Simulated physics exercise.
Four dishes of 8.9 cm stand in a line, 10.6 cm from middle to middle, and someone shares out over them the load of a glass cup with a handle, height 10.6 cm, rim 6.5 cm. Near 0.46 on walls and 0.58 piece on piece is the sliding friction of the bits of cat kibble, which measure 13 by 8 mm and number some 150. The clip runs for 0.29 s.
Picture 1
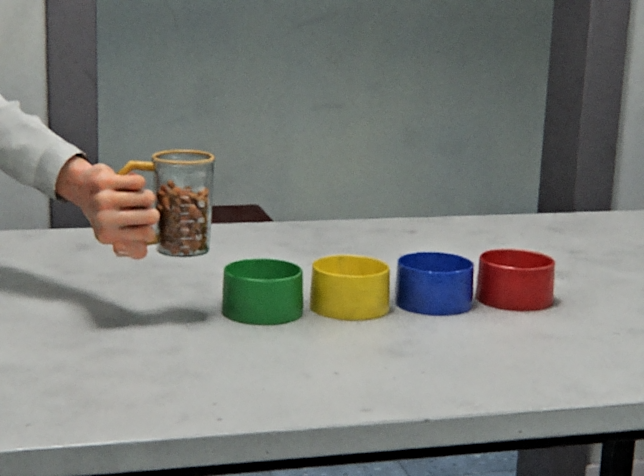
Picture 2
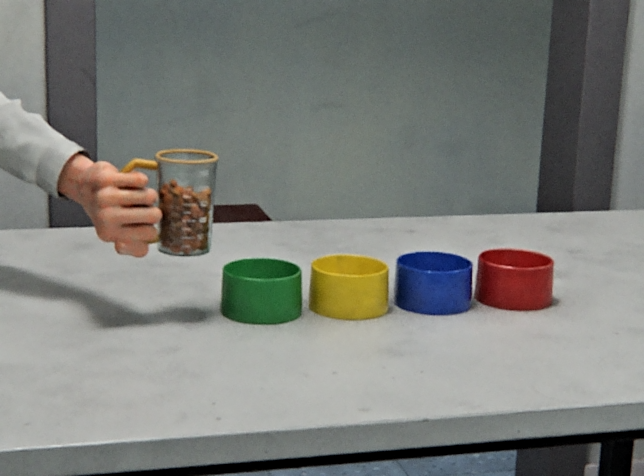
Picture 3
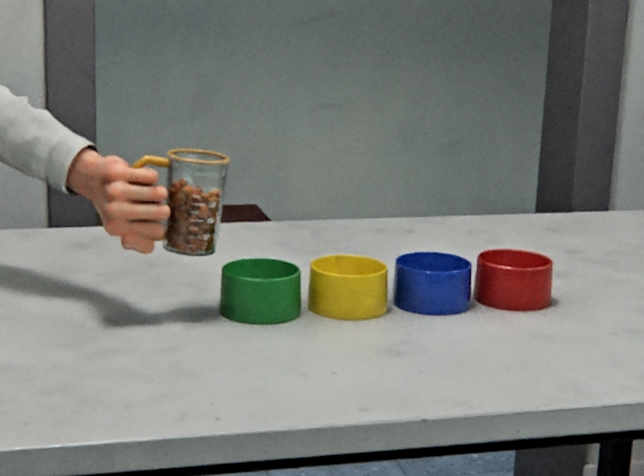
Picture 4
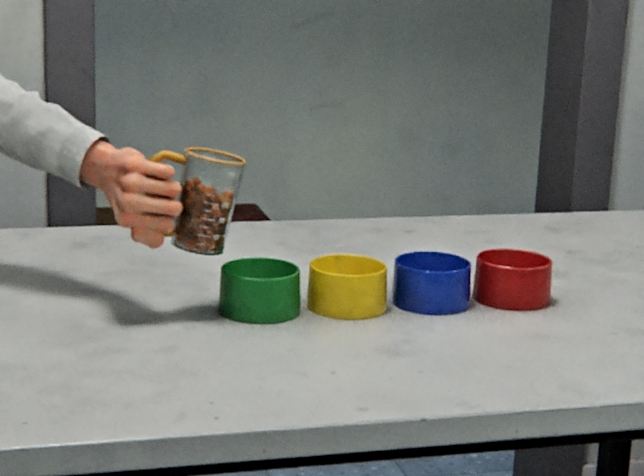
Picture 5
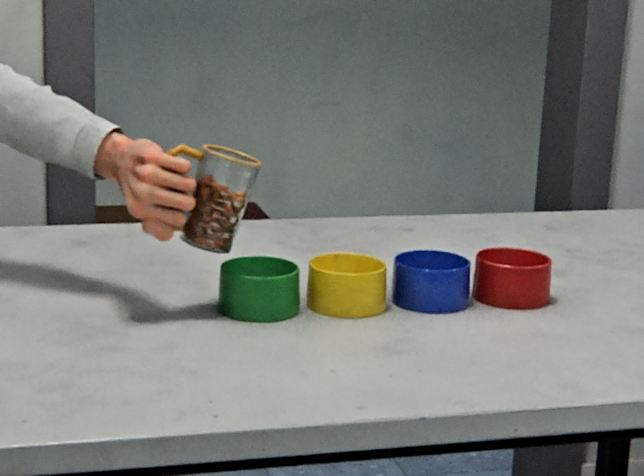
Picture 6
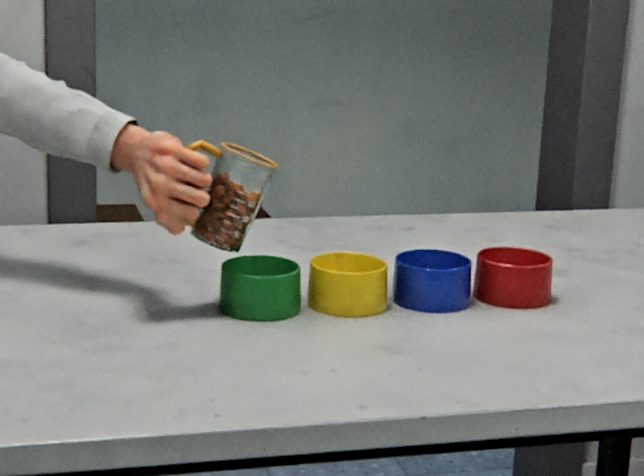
Glass cup of small brown pieces moving right and tilting in a hand beside green, yellow, blue and red dishes.
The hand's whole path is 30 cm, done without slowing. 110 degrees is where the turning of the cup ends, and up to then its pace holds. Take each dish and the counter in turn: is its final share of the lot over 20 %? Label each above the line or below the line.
Red: Above the line; blue: Below the line; green: Below the line; yellow: Below the line; counter: Above the line.
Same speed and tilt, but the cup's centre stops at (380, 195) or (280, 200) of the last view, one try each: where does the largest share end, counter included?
On the first run most goes to blue, and on the second to yellow.
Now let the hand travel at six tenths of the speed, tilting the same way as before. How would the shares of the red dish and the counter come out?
Result - red dish: 10; counter: 20.
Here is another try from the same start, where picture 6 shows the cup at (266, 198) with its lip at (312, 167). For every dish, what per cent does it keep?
Then red 30, blue 0, green 0, and yellow 0.
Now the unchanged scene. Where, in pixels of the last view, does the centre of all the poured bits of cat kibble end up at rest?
Somewhere around (489, 289) in the final frame.
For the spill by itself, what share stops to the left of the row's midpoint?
Roughly 0 %.
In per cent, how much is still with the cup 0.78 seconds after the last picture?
Close to 100 in a hundred.
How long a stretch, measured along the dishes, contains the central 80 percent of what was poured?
About 8 cm.
Then, 0.47 s after the last picture, tilt 65 degrees; cup holds 100 %.
Then, 0.78 s after the last picture, tilt 94 degrees; cup holds 100 %.
Then, 1.18 s after the last picture, tilt 110 degrees; cup holds 60 %, red 25 %.
In the end, red 45 %, blue 0 %, green 0 %, yellow 0 %, counter 45 %, cup 10 %.
